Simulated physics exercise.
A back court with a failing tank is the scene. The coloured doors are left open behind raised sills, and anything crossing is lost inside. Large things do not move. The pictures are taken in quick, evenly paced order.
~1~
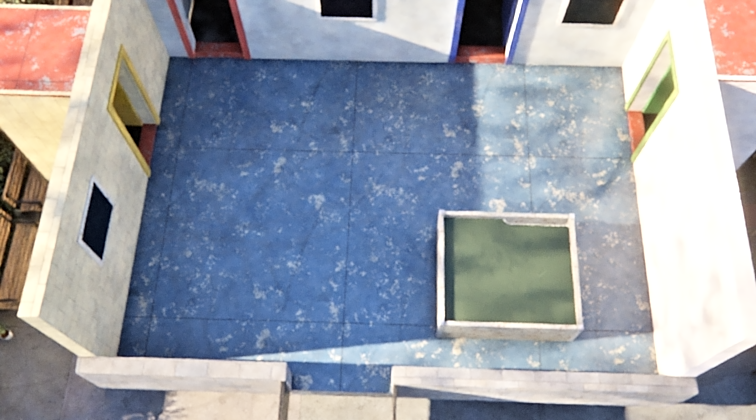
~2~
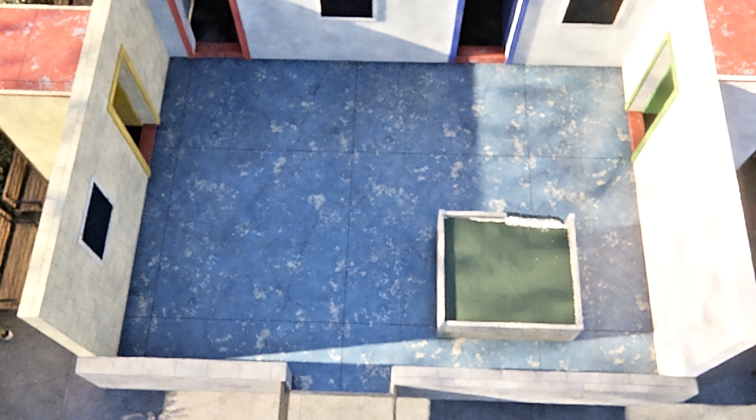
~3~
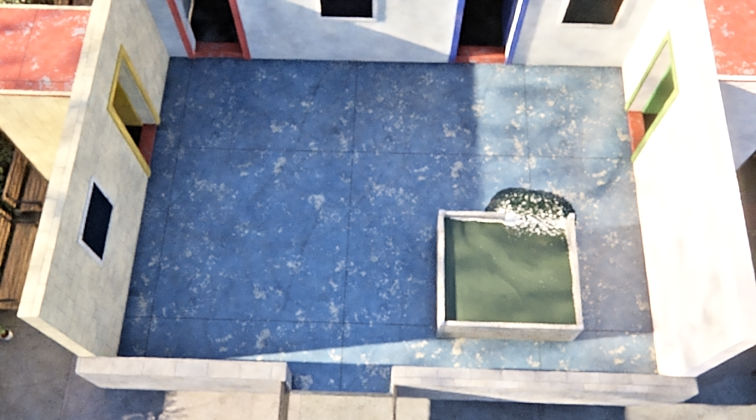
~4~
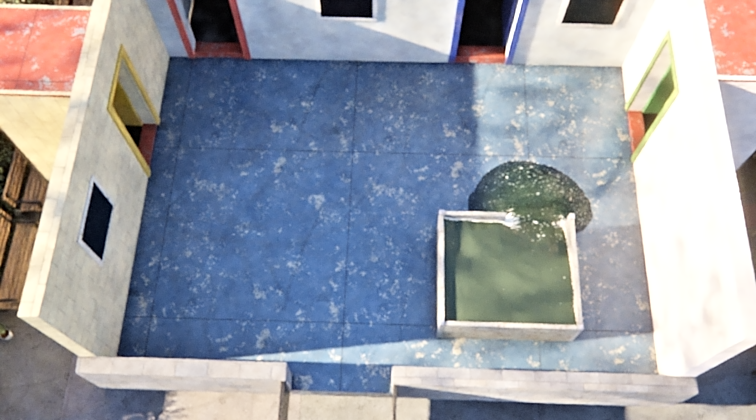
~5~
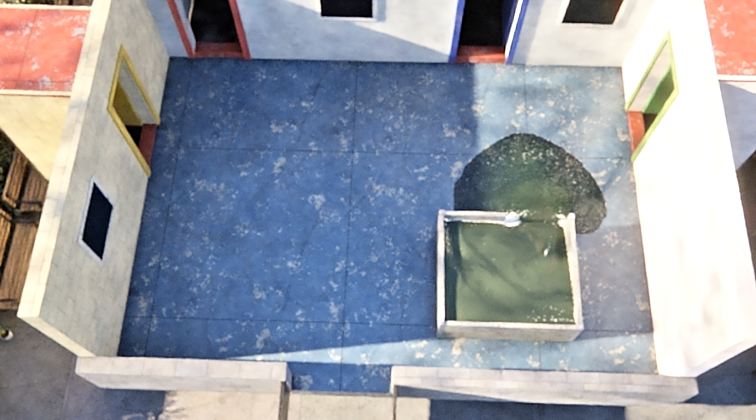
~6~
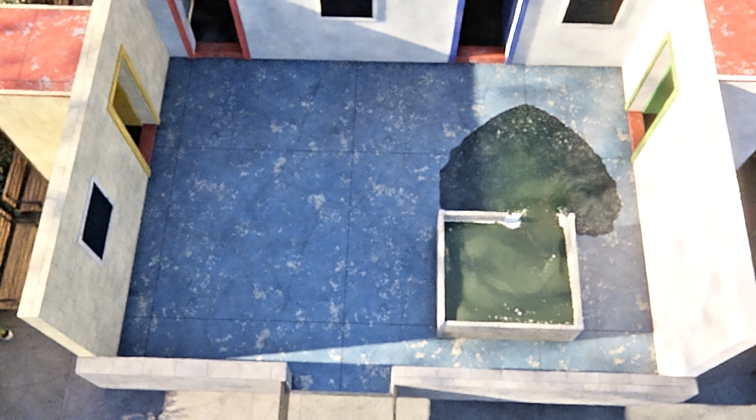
Greenish water broke through the far wall of a square tank in a blue-floored courtyard, foamed white at the gap, then spread in a widening dark pool toward the open, coloured doorways at the back.
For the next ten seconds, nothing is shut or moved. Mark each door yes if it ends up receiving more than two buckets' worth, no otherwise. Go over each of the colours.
Green door - yes, yellow door - yes, blue door - no, red door - no.
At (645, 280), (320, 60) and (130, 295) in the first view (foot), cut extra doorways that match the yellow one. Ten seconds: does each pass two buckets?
The three doors, in turn: Is short of it, is short of it, is short of it.
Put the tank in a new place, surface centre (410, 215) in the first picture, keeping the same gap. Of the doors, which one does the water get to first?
Answer - the blue-painted one.
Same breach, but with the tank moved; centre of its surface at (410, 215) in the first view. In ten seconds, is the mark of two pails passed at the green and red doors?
Briefly, green ends up above while red ends up below.
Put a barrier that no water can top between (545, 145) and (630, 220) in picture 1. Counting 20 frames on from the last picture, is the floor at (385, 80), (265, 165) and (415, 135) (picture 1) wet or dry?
Taking the points in the order given, they are inundated, high and dry and inundated.
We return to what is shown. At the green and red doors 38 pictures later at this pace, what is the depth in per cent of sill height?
Around 210 in a hundred for the first and 20 in a hundred for the second.
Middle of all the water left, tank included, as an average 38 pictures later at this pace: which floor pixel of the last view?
Around pixel (453, 175).
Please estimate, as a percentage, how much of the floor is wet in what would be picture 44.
My estimate is roughly 60 percent.
A moment on, water covers 20 % of the floor; the green door wet at the sill, nothing in, the yellow door not reached, the blue door wet at the sill, nothing in, the red door not reached.
Next, water covers 25 % of the floor; the green door over two buckets in, the yellow door not reached, the blue door wet at the sill, nothing in, the red door not reached.
Then, water covers 30 % of the floor; the green door over two buckets in, the yellow door not reached, the blue door under two buckets in, the red door not reached.
Later, water covers 60 % of the floor; the green door far over two buckets in, the yellow door under two buckets in, the blue door under two buckets in, the red door wet at the sill, nothing in.
In the end, water covers 80 % of the floor; the green door far over two buckets in, the yellow door over two buckets in, the blue door under two buckets in, the red door wet at the sill, nothing in.
